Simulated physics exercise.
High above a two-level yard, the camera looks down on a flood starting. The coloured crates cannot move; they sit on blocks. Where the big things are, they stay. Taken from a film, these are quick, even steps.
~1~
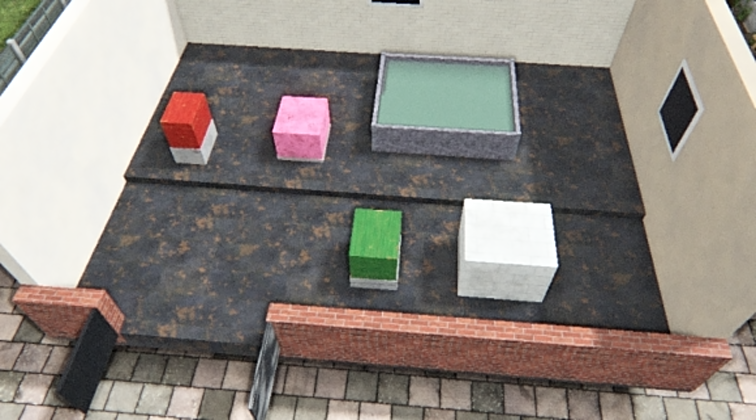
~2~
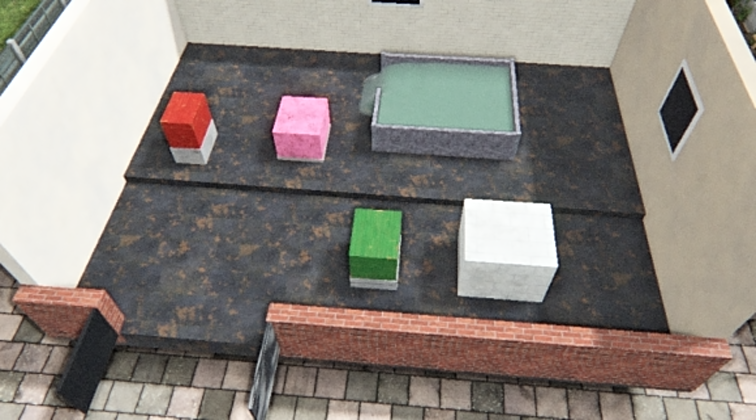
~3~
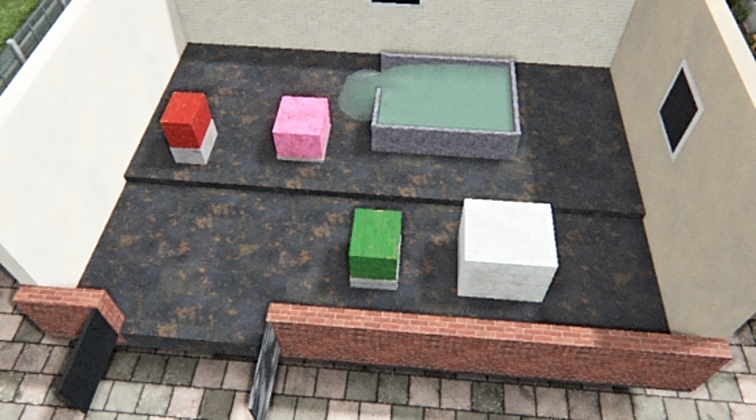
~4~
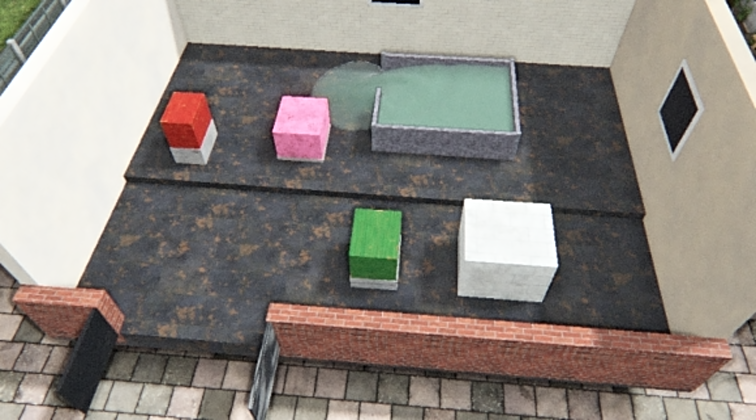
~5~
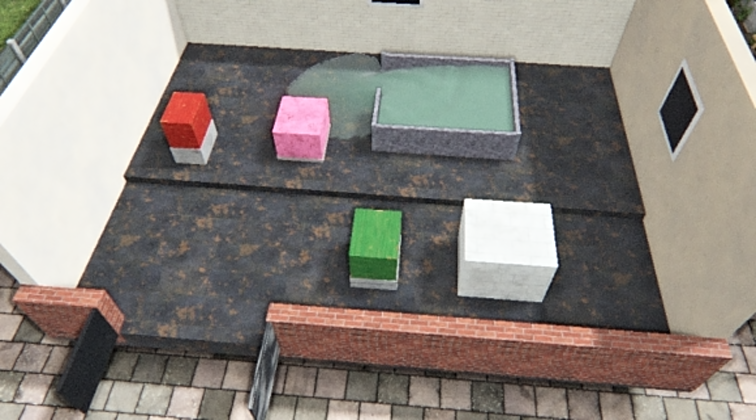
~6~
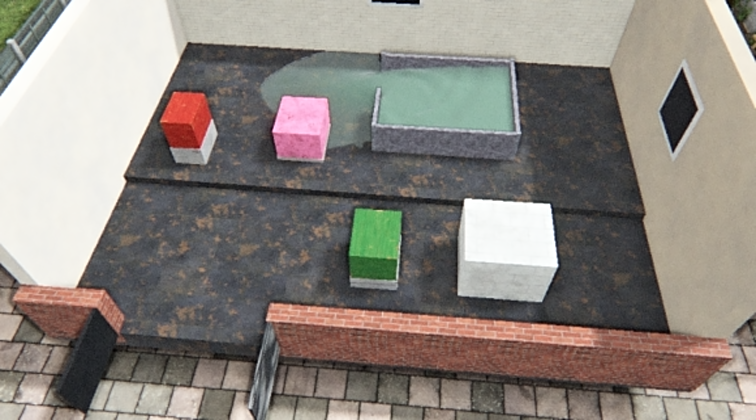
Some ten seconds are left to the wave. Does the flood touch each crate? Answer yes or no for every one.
Pink crate: Yes; red crate: No; green crate: No.
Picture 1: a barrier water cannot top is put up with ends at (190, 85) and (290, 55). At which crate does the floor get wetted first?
It is the pink crate.
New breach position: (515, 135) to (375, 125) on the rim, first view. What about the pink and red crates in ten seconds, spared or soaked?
Pink stays untouched; red stays untouched.
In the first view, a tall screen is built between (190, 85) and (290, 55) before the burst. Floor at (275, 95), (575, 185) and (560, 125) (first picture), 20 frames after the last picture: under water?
Taking the three spots in order: Soaked, spared, spared.
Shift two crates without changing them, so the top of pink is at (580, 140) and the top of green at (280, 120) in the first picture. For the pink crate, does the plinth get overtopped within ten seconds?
I'd say the pink crate stays clear.
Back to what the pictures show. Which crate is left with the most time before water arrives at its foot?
Note: The green one.
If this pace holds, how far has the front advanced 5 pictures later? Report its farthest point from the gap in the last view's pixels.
I'd say around (185, 68).
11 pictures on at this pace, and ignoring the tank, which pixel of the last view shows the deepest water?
My best guess is roughly (182, 56).
A moment on, water covers 20 % of the floor; the pink crate water round its plinth, the red crate water round its plinth, the green crate not reached.
Next, water covers 20 % of the floor; the pink crate water round its plinth, the red crate water round its plinth, the green crate not reached.
Then, water covers 25 % of the floor; the pink crate water round its plinth, the red crate water round its plinth, the green crate not reached.
Later, water covers 45 % of the floor; the pink crate water round its plinth, the red crate water round its plinth, the green crate not reached.
In the end, water covers 60 % of the floor; the pink crate was topped, the red crate stayed above the water, the green crate stayed above the water.
